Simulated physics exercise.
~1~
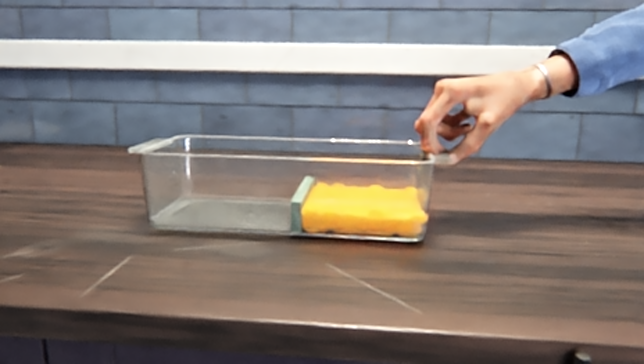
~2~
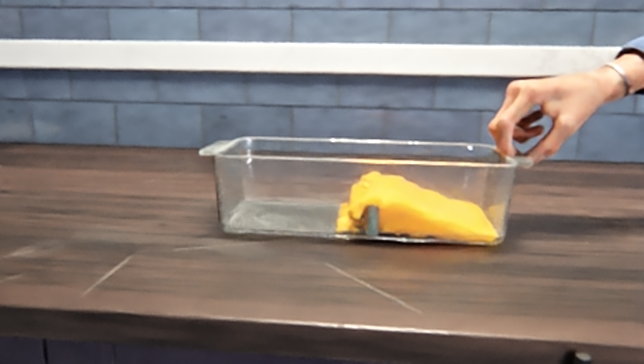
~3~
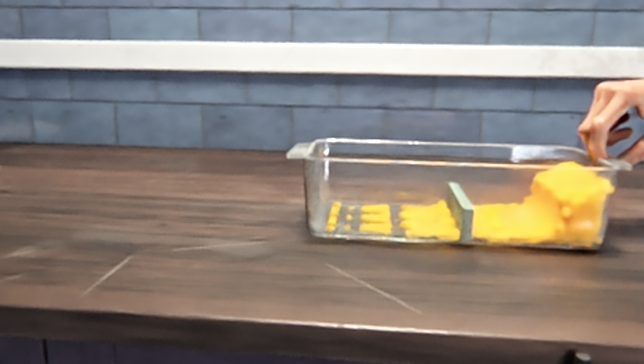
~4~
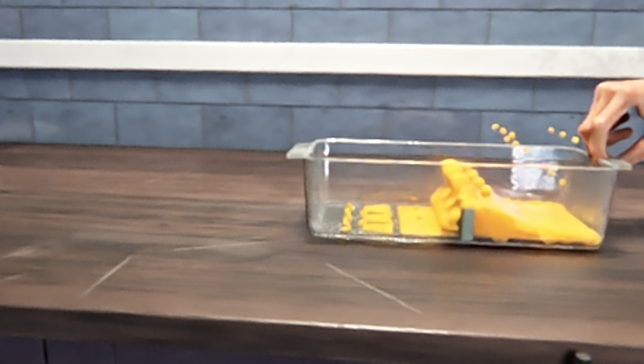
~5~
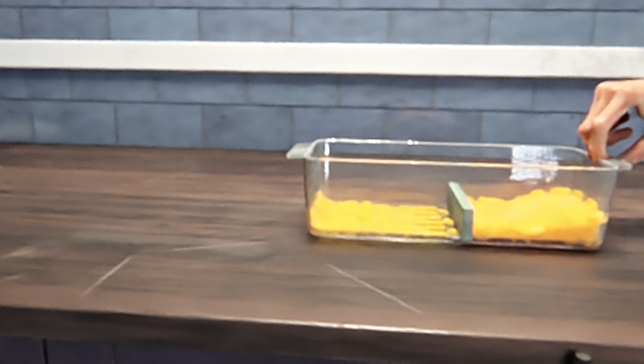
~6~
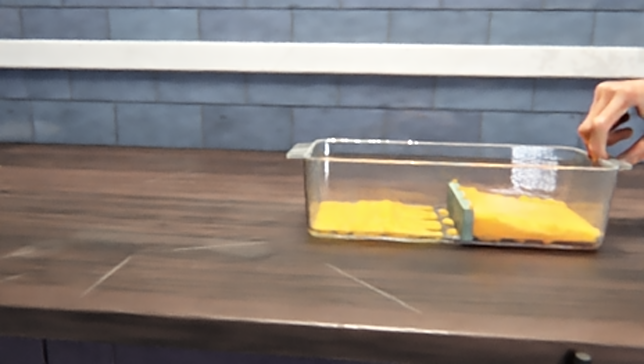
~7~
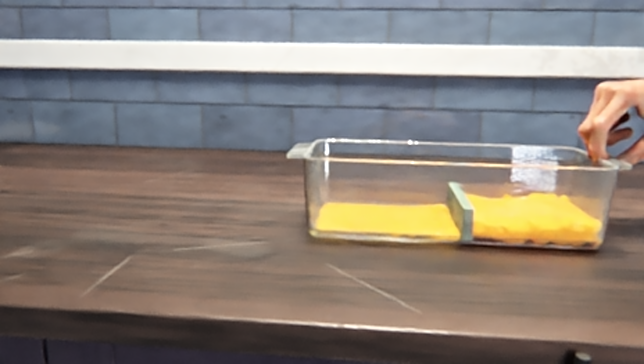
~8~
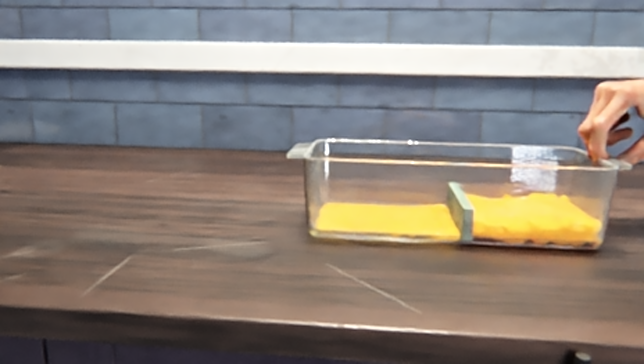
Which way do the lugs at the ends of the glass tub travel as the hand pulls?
The lugs move to the right along with the tub, then stay still while the liquid settles.
